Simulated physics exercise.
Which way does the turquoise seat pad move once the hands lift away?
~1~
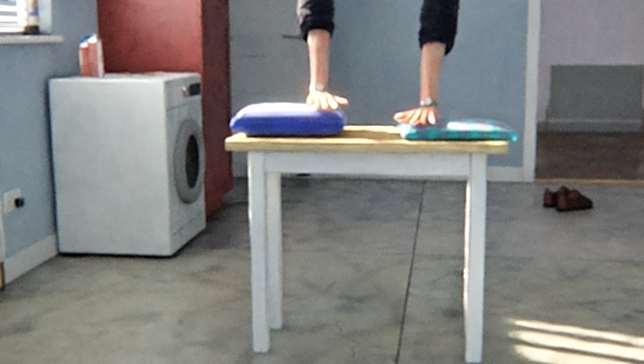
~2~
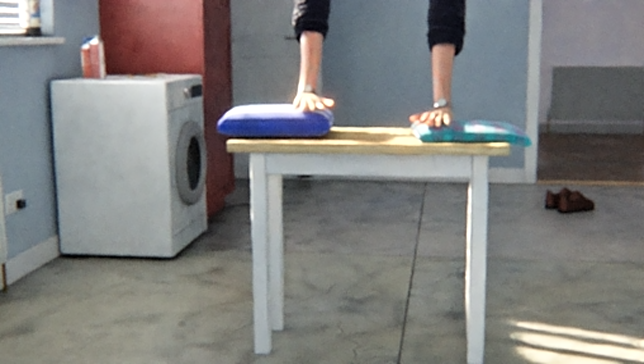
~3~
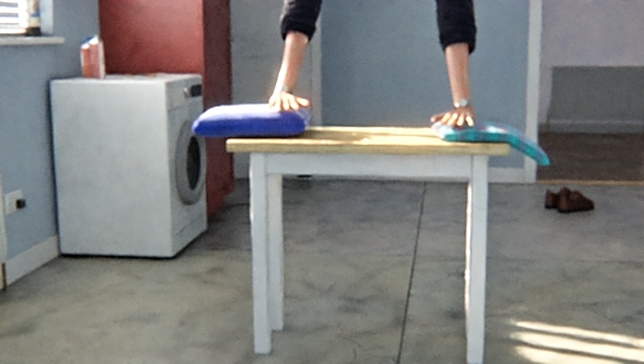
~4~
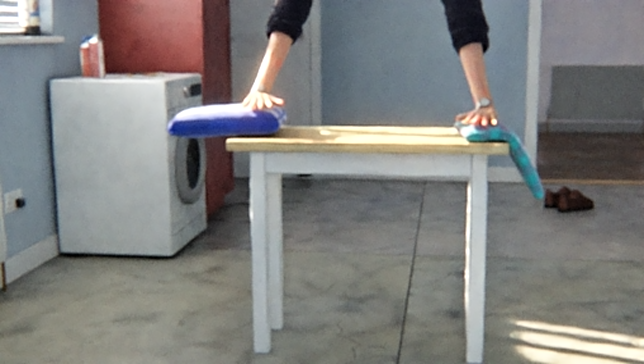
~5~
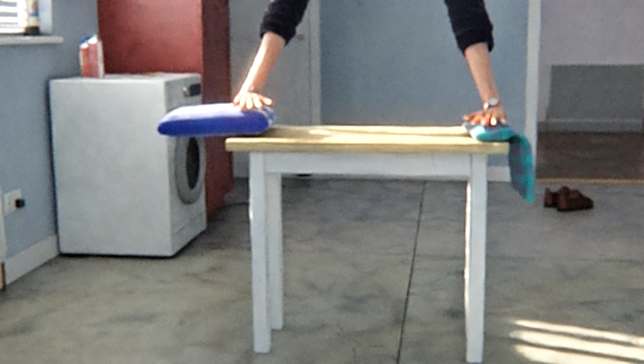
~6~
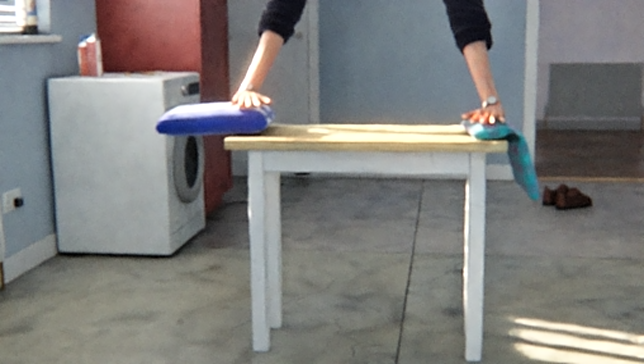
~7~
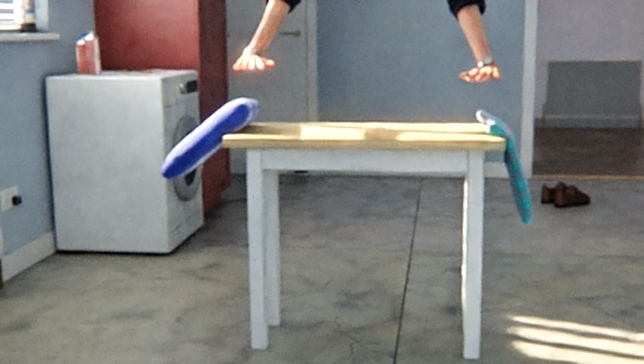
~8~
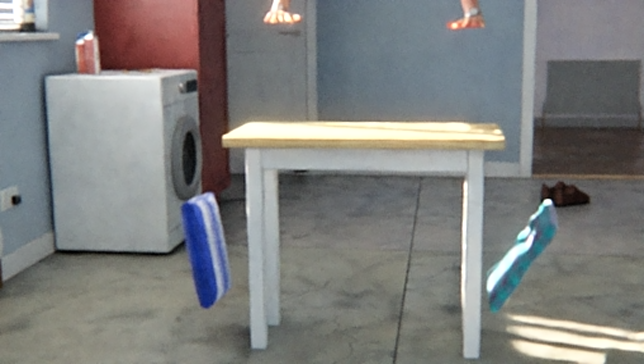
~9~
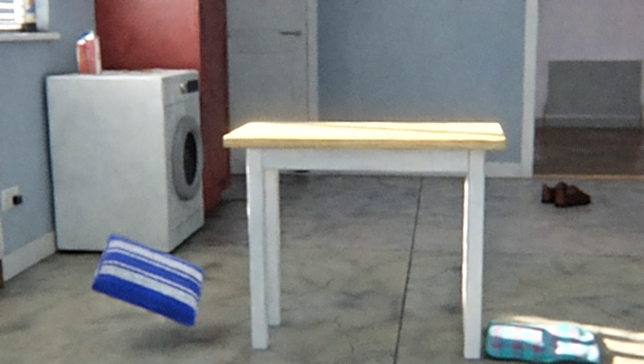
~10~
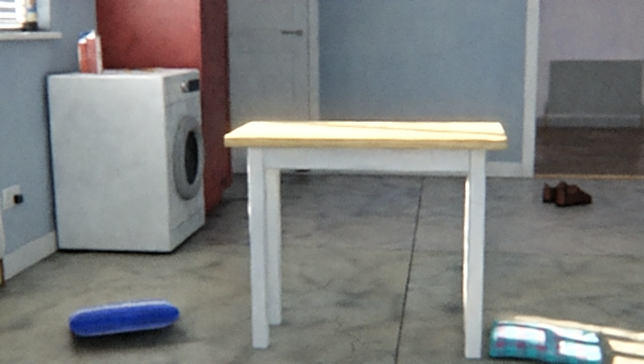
The turquoise seat pad moves down, dropping off the right end of the bench to the floor.
